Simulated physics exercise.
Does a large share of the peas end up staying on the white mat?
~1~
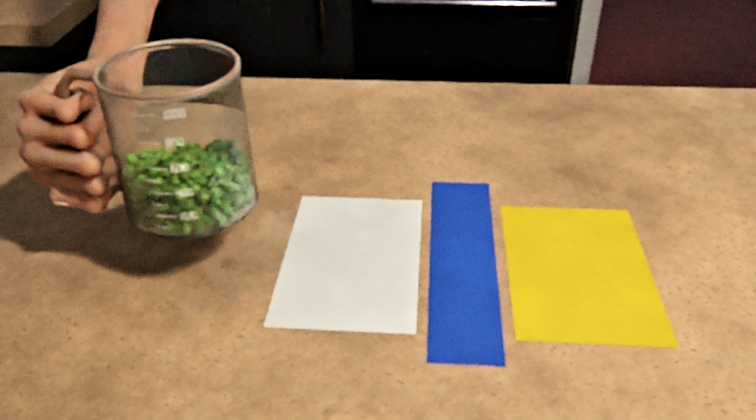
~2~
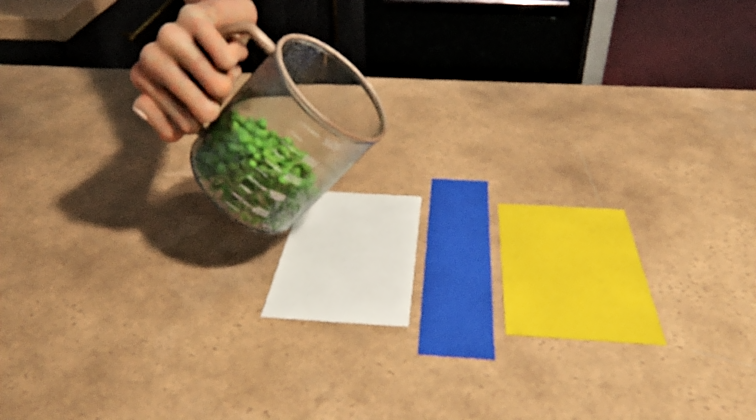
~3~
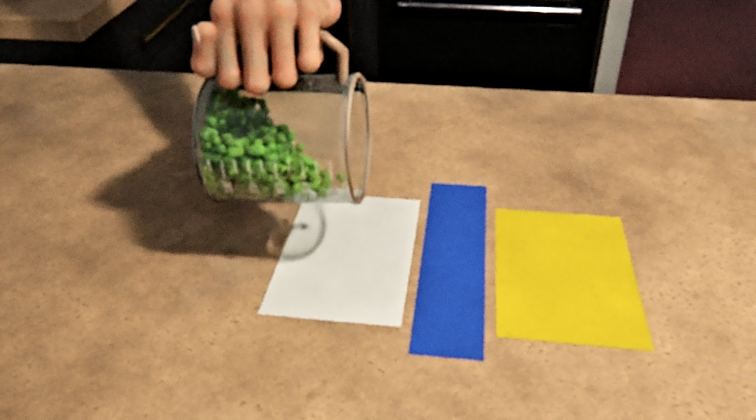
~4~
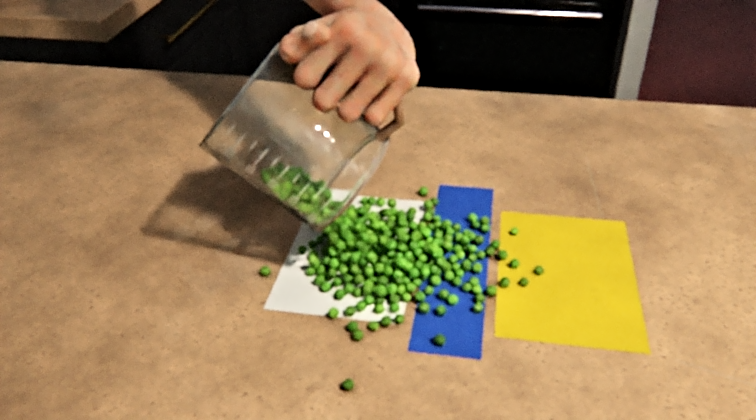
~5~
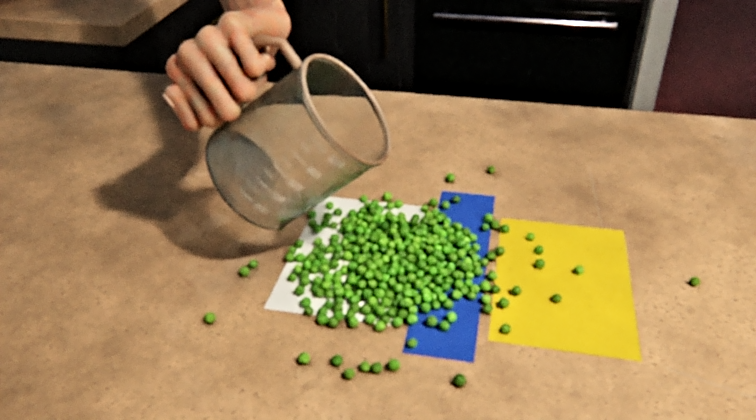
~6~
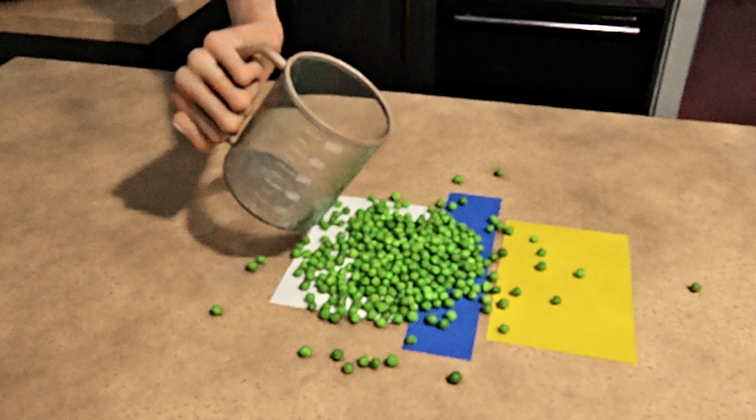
Yes, the white mat holds the largest share of the peas, with the pile spreading onto the blue mat and only a few on the yellow mat.
In this clip, a hand holds a clear jug of green peas, moves it right and tips it beside white, blue and yellow mats. The peas pour into a pile over the white and blue mats, with some scattered around, and the emptied jug stays tilted above.
